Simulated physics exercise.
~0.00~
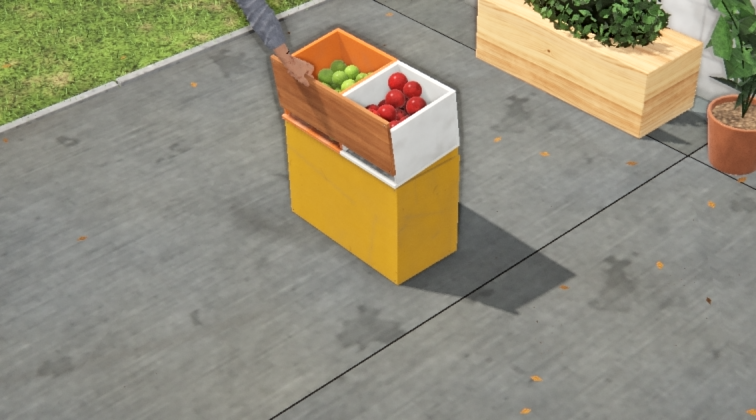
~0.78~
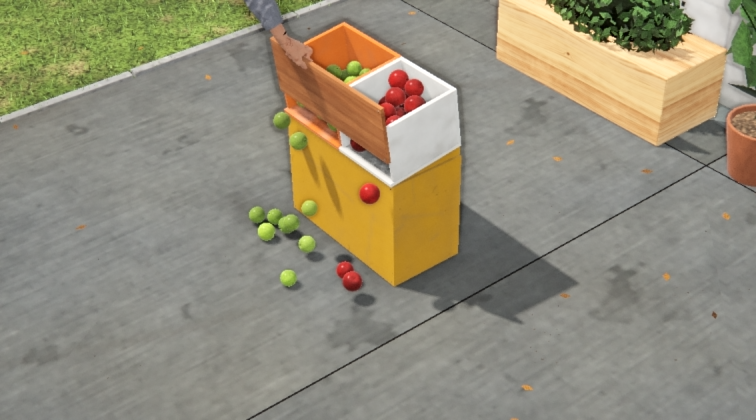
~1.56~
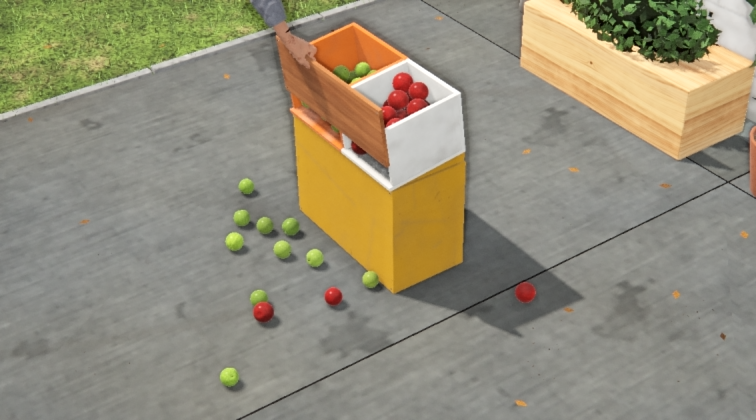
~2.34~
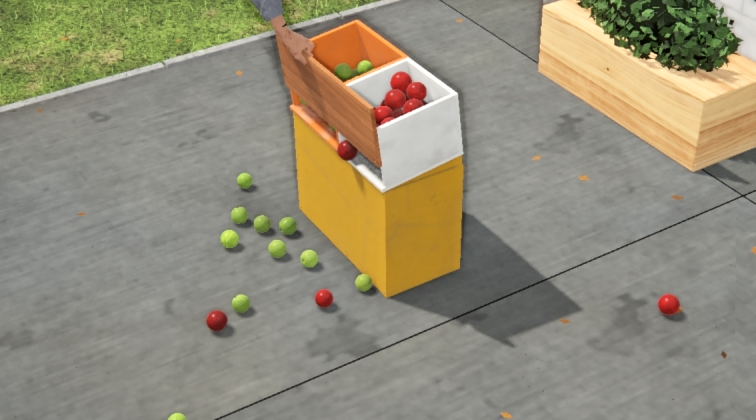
Paved patio beside grass, a hand raising a wooden gate on orange and white bins, green and red fruit spilling and rolling away.
